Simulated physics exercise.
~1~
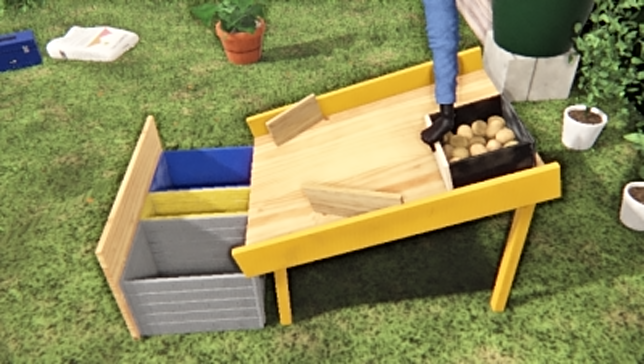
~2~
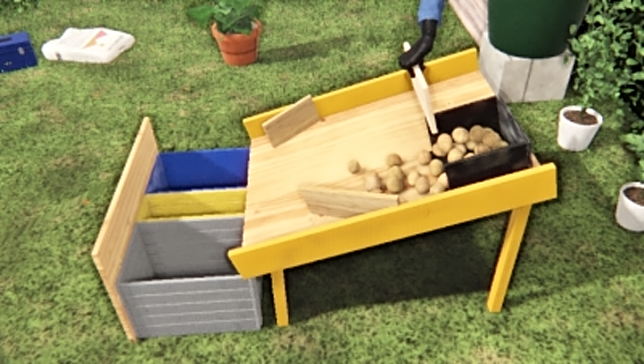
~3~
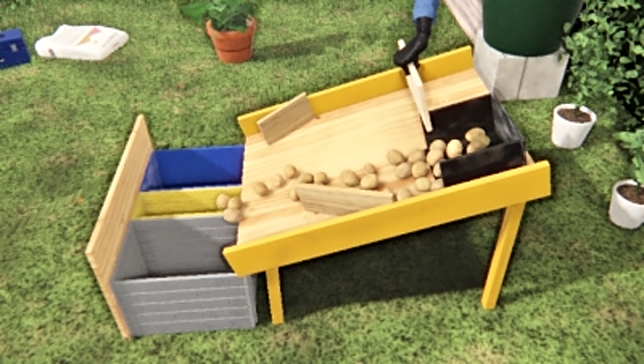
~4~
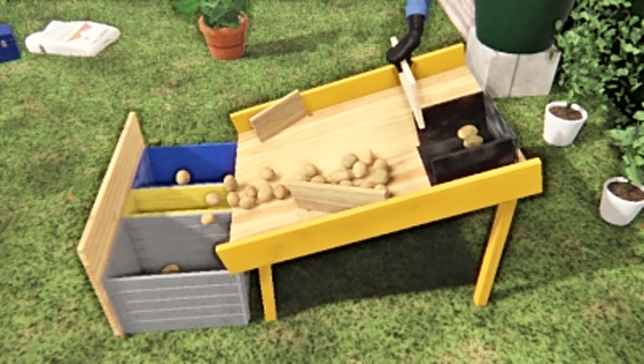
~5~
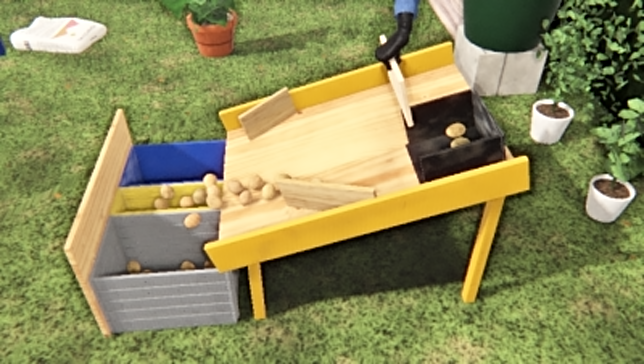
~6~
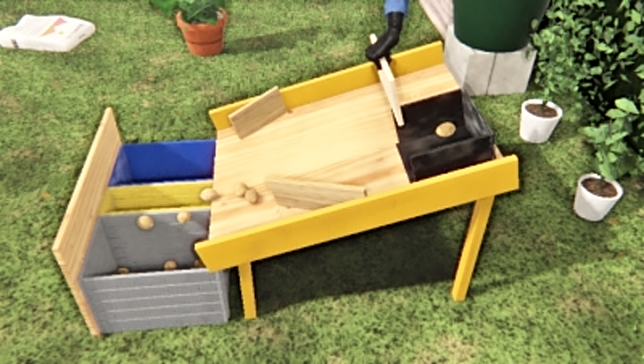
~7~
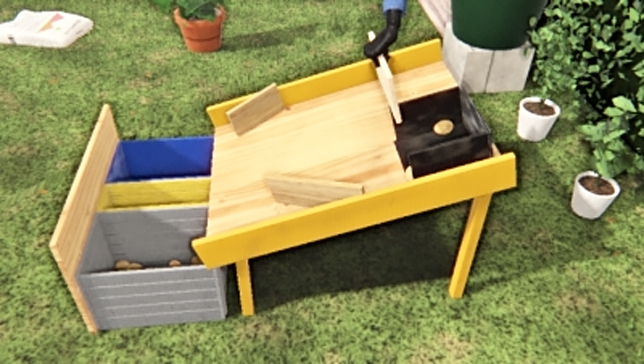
Potatoes roll from the black pen down the sloping table into the bins at left.
